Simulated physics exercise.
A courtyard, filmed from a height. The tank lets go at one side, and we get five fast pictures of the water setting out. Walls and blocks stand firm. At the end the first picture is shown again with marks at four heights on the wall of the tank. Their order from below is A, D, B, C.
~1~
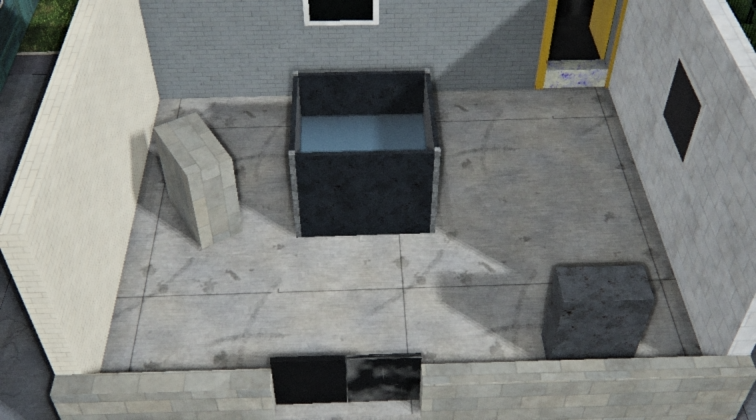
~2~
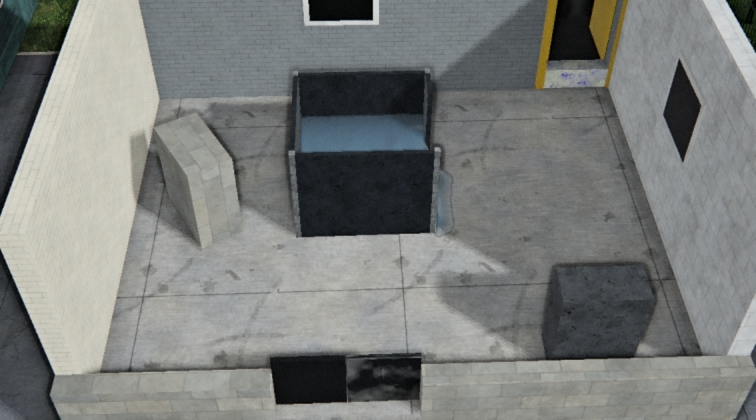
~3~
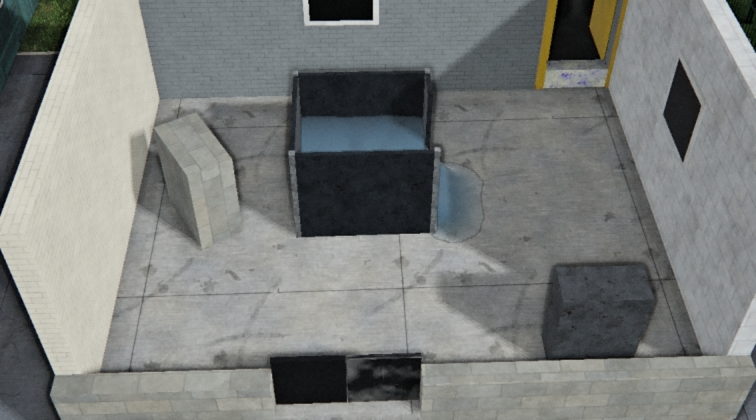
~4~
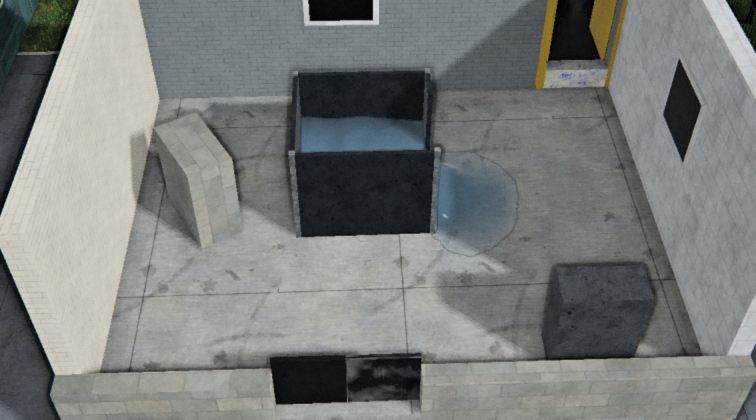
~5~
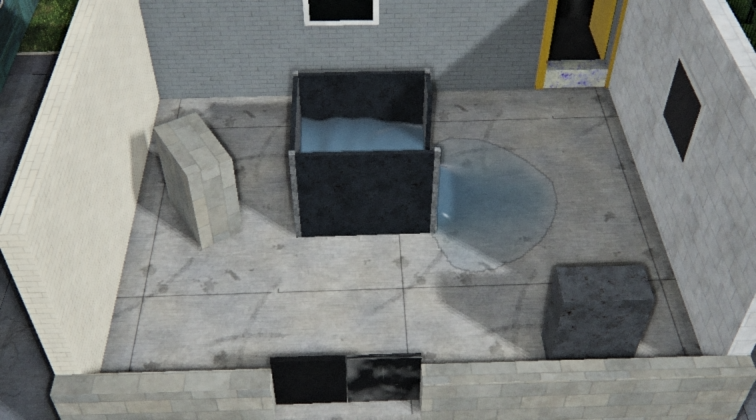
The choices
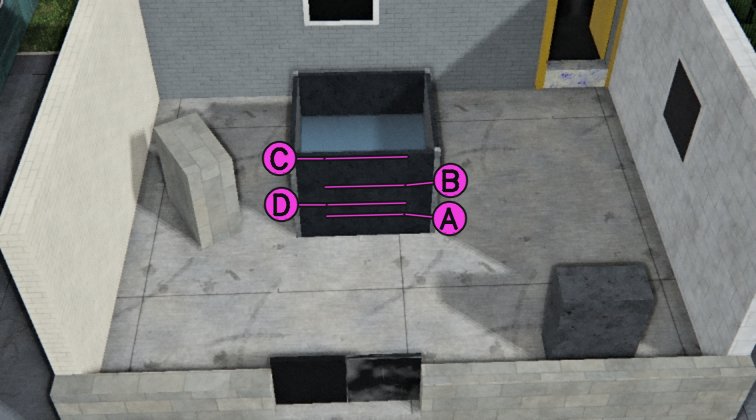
Walled concrete yard seen from above, water pouring from the right side of a dark tank and spreading across the ground.
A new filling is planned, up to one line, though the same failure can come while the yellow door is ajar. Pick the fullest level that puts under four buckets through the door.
B is the one.
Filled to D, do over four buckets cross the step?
No, that is safe.
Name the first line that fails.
That would be C.
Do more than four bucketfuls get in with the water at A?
No.
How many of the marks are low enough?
Three of the four.
On the marked copy, A at (365, 215); B at (365, 186); C at (365, 157); D at (365, 203); from the bottom up A, D, B, C.
With A, nothing gets over.
With B, a bucket or two gets in.
With C, about 8 bucketfuls get in.
With D, nothing gets over.
